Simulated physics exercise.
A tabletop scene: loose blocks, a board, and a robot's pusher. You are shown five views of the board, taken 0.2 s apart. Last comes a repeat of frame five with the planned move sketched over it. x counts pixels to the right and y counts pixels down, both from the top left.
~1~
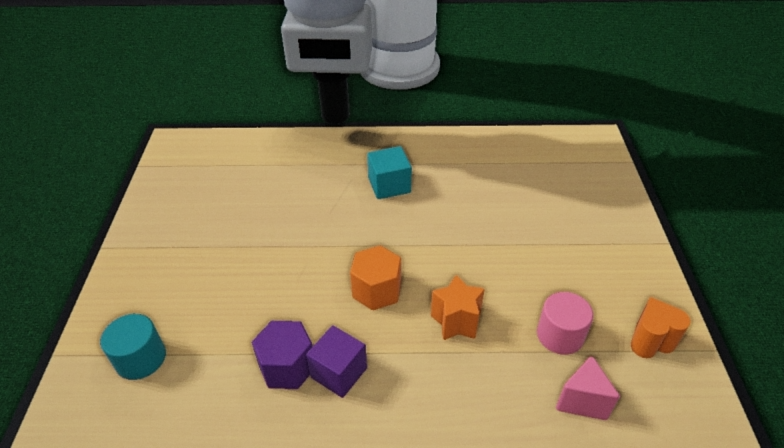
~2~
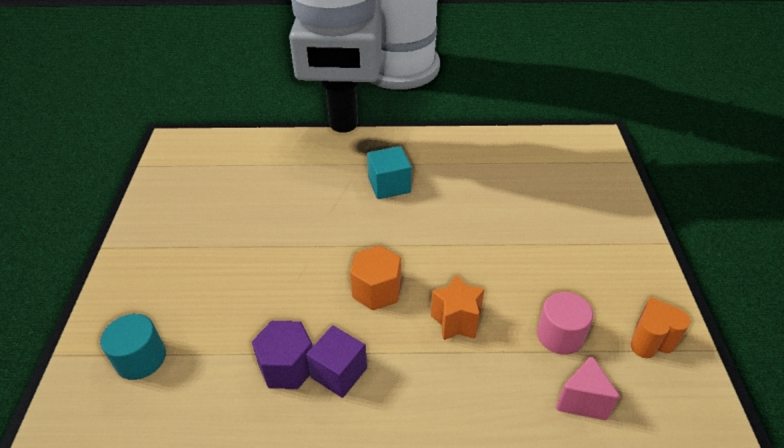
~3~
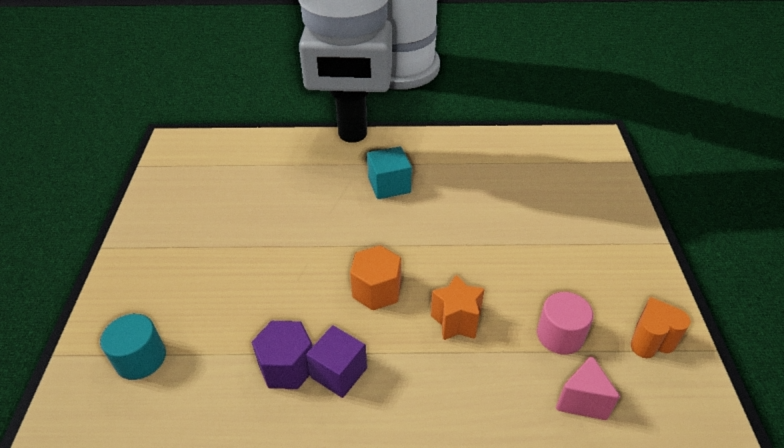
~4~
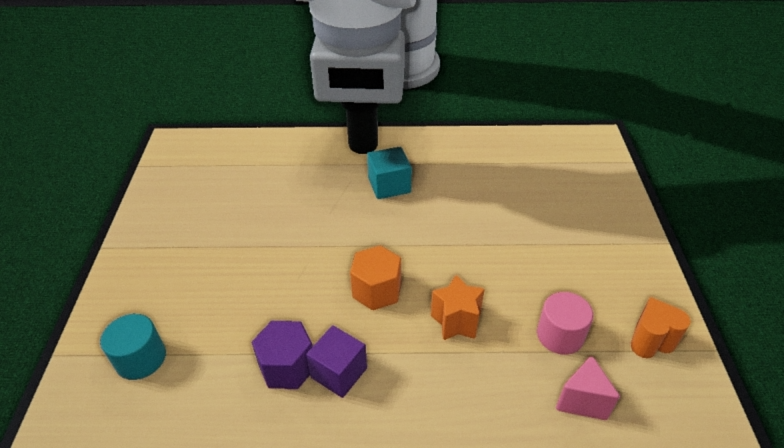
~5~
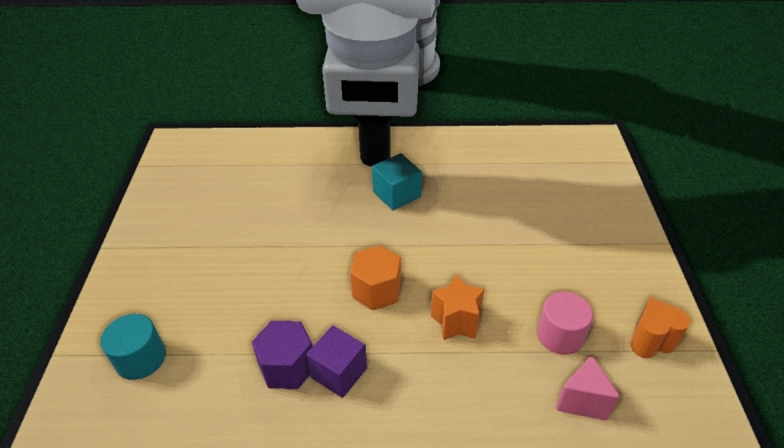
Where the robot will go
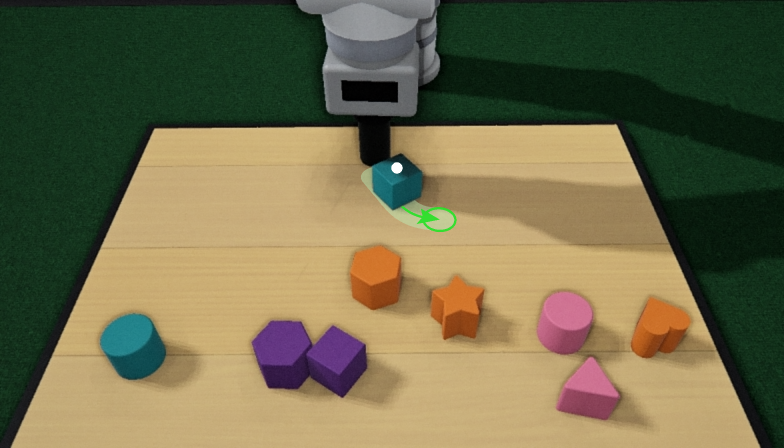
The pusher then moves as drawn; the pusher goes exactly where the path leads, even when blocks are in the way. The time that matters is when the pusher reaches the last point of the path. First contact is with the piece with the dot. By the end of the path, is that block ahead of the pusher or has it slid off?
As far as I can tell, the piece with the dot is still leading the way in front of the pusher.
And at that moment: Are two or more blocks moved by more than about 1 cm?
Answer: No.
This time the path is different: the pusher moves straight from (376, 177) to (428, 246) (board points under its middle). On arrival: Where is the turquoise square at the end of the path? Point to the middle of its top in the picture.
I'd place it at (466, 216), taking the centre of its top.
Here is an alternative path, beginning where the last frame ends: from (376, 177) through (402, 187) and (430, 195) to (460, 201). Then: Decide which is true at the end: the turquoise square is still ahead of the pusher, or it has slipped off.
It escapes to one side.
Drawn move, from (376, 177) by way of (391, 194) and (409, 212) to (439, 219); the dot is on the turquoise square.
On the path given first. One third of the way, pusher at (391, 177); turquoise square at (418, 185), turned 15° anticlockwise.
Two thirds of the way, pusher at (410, 194); turquoise square at (440, 201), turned 25° anticlockwise.
At the end, pusher at (441, 201); turquoise square at (468, 212).
